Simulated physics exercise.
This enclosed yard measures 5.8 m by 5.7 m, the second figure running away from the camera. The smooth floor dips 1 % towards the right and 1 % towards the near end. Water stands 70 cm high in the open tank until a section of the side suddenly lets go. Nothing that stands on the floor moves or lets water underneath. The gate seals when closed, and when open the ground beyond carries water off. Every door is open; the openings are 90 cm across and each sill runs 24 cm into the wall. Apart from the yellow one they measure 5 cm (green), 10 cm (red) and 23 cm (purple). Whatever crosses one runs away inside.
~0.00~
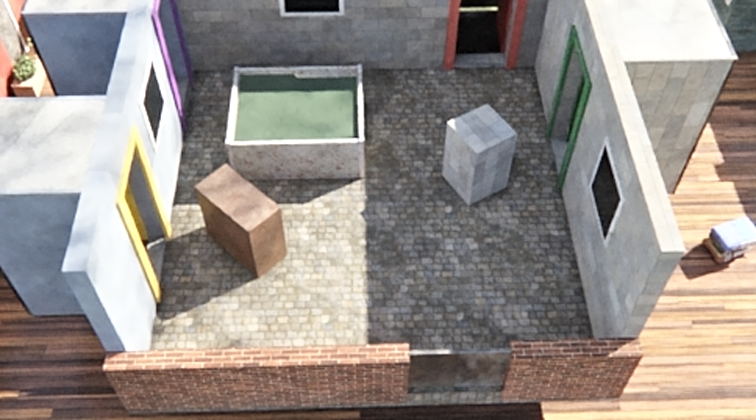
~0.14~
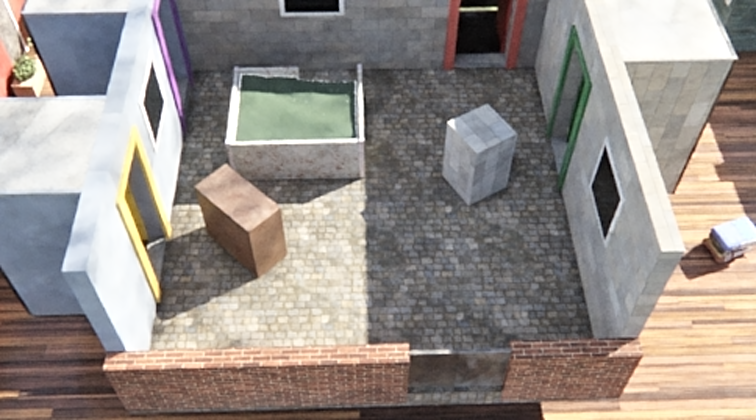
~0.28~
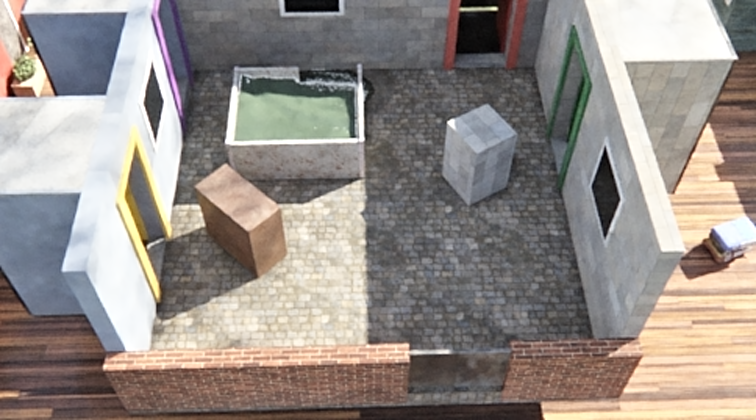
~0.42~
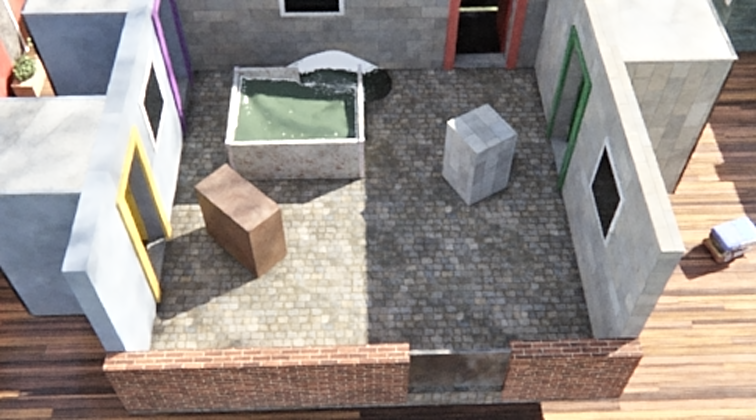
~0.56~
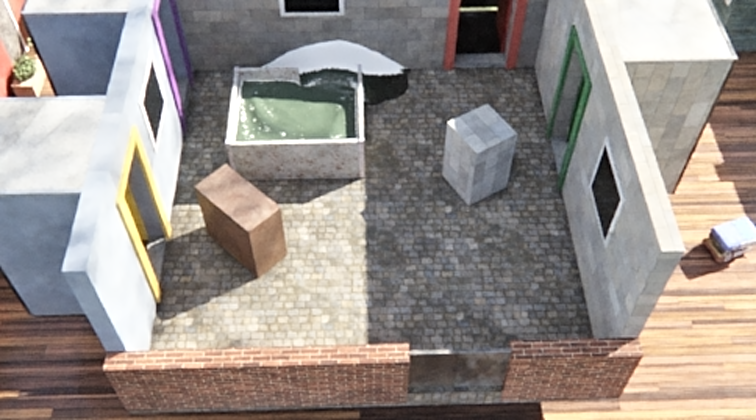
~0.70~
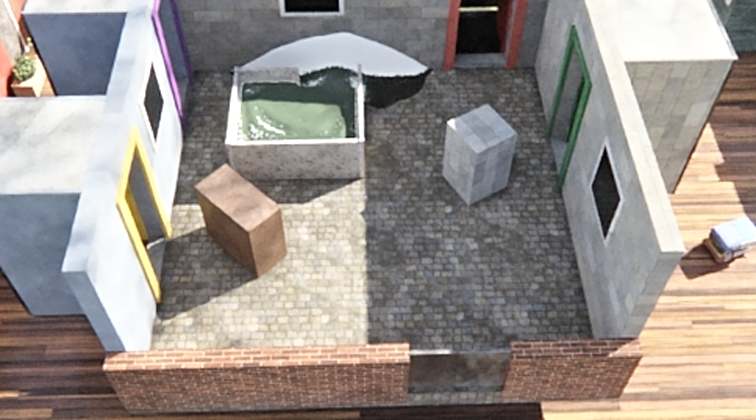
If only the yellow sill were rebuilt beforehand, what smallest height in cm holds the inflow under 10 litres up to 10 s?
About 9 cm.
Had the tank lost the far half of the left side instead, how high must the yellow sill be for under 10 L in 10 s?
About 7.5 cm.
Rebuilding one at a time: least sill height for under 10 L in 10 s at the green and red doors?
Roughly 11.5 cm at green and 7.5 cm at red.
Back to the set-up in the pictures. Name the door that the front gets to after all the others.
It is the yellow one.
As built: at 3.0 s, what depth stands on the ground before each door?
In cm: Green 12, red 5, purple 19, yellow 3.
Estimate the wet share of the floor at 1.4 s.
Near 20 per cent is wet.
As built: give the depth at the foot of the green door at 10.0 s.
Roughly 7.0 cm deep.
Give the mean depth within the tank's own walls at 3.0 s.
About 27 cm.
After 1.4 s water covers 20 % of the floor, deepest (51 cm) near (333, 73); it has not reached the yellow door.
After 3.0 s water covers 40 % of the floor, deepest (28 cm) near (333, 73); 3 cm at the yellow door, 0 litres in over its 7 cm sill.
After 10.0 s water covers 95 % of the floor, deepest (13 cm) near (600, 372); 4 cm at the yellow door, 19 litres in over its 7 cm sill.
At the yellow door as built, the water arrived by 2.5 s and peaked near 11 cm at 4.0 s.
Run again over the same 10 s with other heights there, 16 litres in over 7.5 cm, 5 litres over 10.5 cm. The limit of 10 litres is kept from about 9 cm up.
